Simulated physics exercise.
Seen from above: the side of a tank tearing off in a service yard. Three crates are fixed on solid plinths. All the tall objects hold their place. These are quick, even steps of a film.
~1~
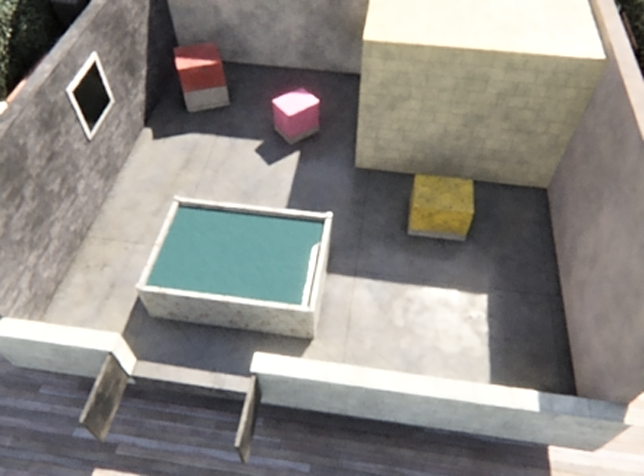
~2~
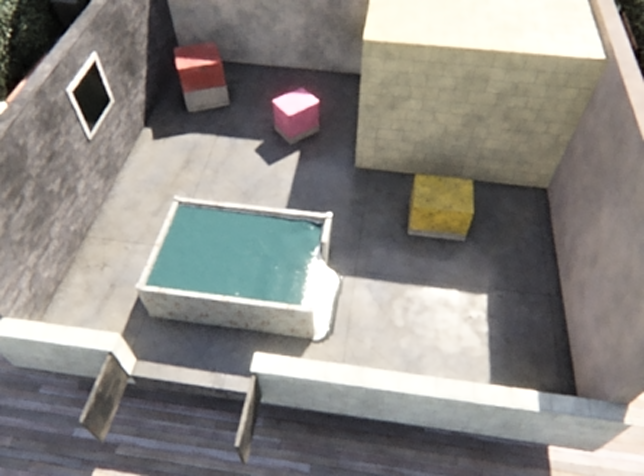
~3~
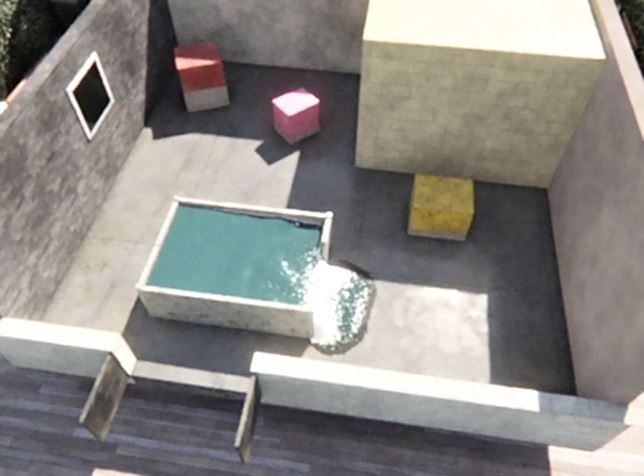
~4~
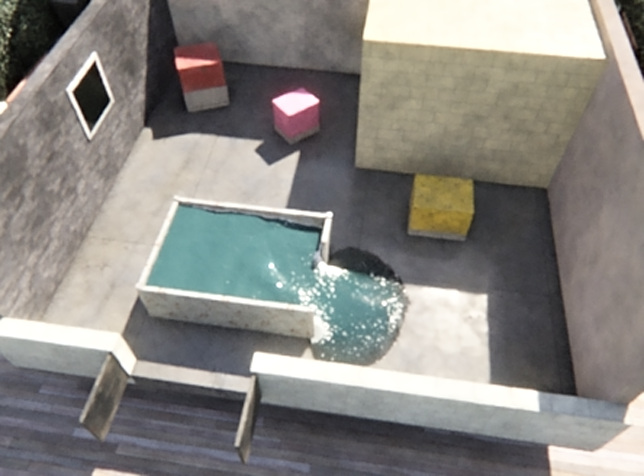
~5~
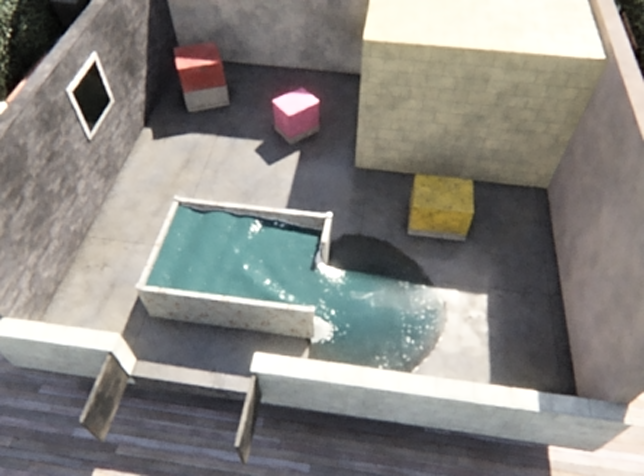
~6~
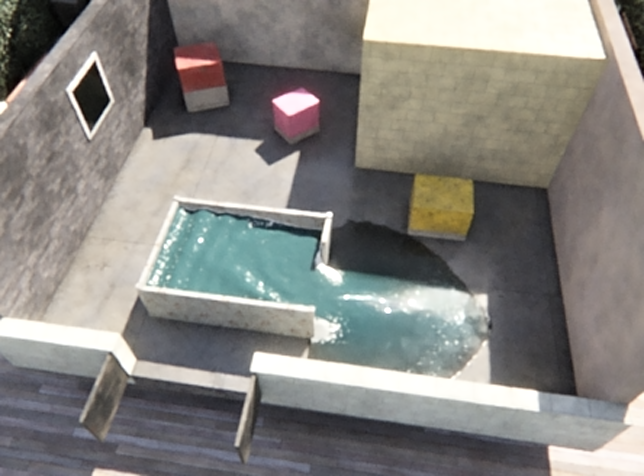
In this clip, seen from above, a rectangular tank of teal water in a walled yard opens at its right side, and water pours out, spreading rightward across the concrete floor while the coloured blocks stay still.
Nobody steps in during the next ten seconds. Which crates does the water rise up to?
One by one: The yellow crate is soaked; the red crate keeps dry; the pink crate keeps dry.
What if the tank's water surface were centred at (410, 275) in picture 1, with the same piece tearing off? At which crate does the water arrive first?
That is the one in yellow.
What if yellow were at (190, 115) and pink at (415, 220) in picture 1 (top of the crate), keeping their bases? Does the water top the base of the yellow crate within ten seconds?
The yellow crate stays dry.
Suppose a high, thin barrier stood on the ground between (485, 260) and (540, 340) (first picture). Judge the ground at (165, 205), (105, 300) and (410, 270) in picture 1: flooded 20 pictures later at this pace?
As listed: Free of water, not flooded, under water.
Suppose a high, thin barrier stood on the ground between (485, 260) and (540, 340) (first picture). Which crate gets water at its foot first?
First comes the yellow one.
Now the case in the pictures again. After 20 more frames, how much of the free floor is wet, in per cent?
About 30 per cent.
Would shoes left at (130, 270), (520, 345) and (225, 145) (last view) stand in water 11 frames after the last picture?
As listed: No water, awash, free of water.
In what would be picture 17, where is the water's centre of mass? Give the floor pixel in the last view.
Roughly at (356, 305).
A moment on, water covers 25 % of the floor; the yellow crate water round its plinth, the red crate not reached, the pink crate not reached.
Next, water covers 30 % of the floor; the yellow crate water round its plinth, the red crate not reached, the pink crate not reached.
Then, water covers 30 % of the floor; the yellow crate water round its plinth, the red crate not reached, the pink crate not reached.
Later, water covers 55 % of the floor; the yellow crate water round its plinth, the red crate not reached, the pink crate water round its plinth.
In the end, water covers 75 % of the floor; the yellow crate was topped, the red crate stayed above the water, the pink crate stayed above the water.
